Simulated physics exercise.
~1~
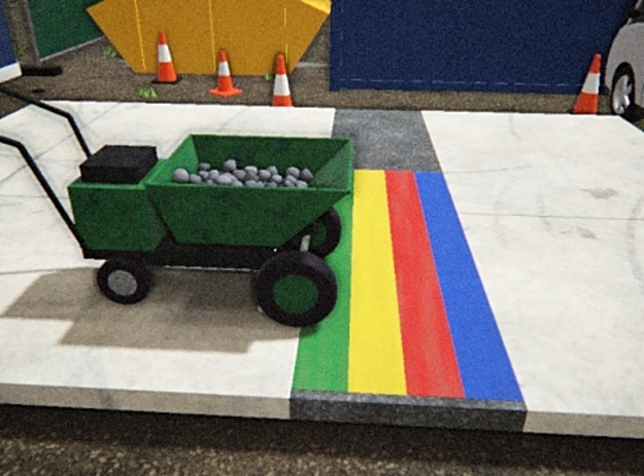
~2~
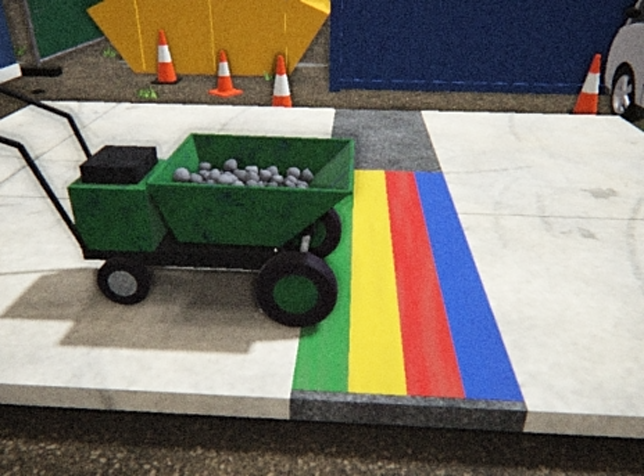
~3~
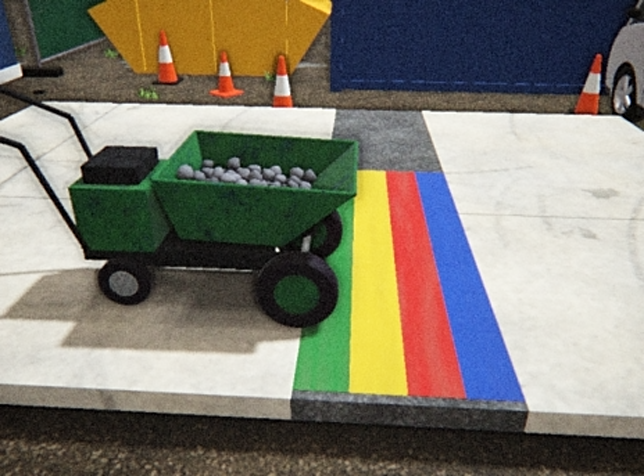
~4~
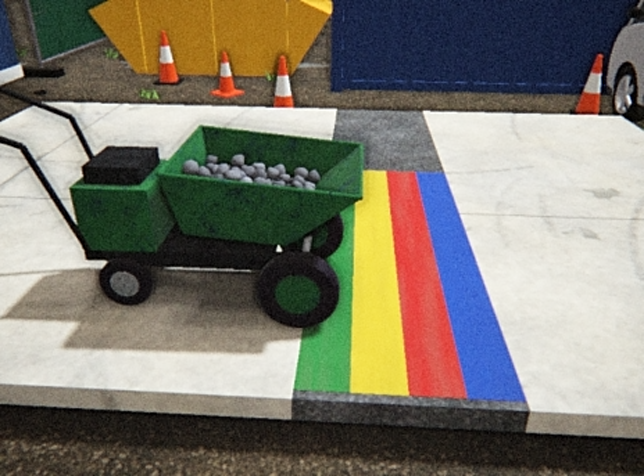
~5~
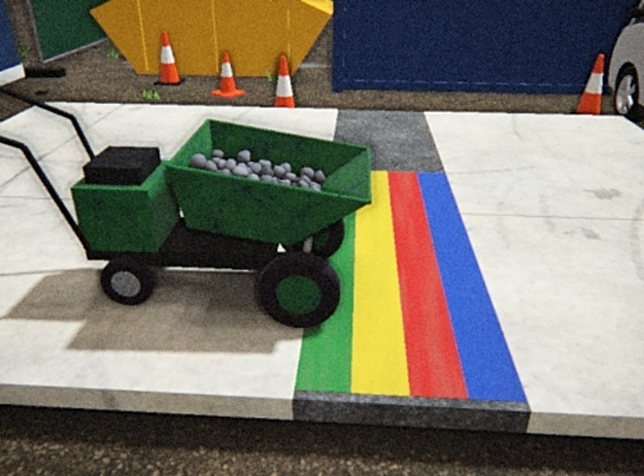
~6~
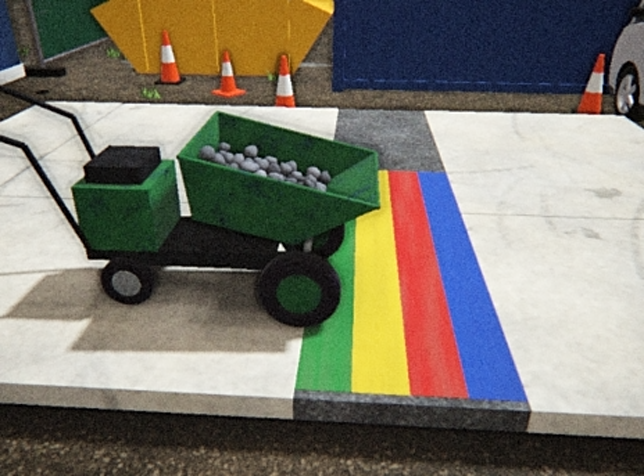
A green motor barrow loaded with grey cobbles stands at the left on a pale slab, seen from the side and slightly above. Green, yellow, red and blue strips run left to right beside it, with orange cones and yellow and blue containers behind. The skip is level at first, then slowly tilts forward to the right, its cobbles staying inside, while the wheels and view stay practically still.
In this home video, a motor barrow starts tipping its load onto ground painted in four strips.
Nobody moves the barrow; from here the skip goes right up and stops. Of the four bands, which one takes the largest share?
Blue.
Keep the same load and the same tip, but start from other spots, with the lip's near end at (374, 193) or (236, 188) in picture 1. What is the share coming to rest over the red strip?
About 10 and 20 per cent.
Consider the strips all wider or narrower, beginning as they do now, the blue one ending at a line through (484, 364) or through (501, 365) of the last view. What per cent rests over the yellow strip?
The first gives around 0 per cent, the second around 0 per cent.
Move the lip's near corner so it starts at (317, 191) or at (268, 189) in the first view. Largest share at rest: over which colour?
The red strip at the first place, then yellow at the second.
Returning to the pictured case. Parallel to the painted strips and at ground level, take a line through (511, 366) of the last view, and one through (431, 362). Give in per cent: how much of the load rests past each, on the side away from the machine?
Around 20 per cent for the first, and 90 per cent for the second.
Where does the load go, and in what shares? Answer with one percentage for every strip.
Per cent of the load - green strip: 0, yellow strip: 0, red strip: 30, blue strip: 40.
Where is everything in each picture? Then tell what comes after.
In the first picture, lip of the skip at (348, 192), level; top of the load at (224, 183), round cobbles; green strip at (323, 352); yellow strip at (376, 354); red strip at (429, 357); blue strip at (483, 360).
In the second picture, lip of the skip at (350, 193), level; top of the load at (225, 182).
In the third picture, lip of the skip at (354, 195), tipped barely; top of the load at (214, 185).
In the fourth picture, lip of the skip at (361, 198), tipped barely; top of the load at (229, 186).
In the fifth picture, lip of the skip at (369, 203), tipped a little; top of the load at (235, 182).
In the sixth picture, lip of the skip at (378, 208), tipped a little; top of the load at (233, 171); green strip at (326, 352); yellow strip at (379, 355); red strip at (433, 357); blue strip at (487, 360).
Soon after the last picture, skip tipped well over; all in the skip.
A little later, skip tipped steeply; most in the skip; a small part over the red strip; a small part over the blue strip.
Later still, skip tipped right over; a small part in the skip; about a quarter over the red strip; about a third over the blue strip; about a quarter off the paint.
At rest, skip tipped right over; a small part in the skip; none over the green strip; none over the yellow strip; about a third over the red strip; about half over the blue strip; about a quarter off the paint.
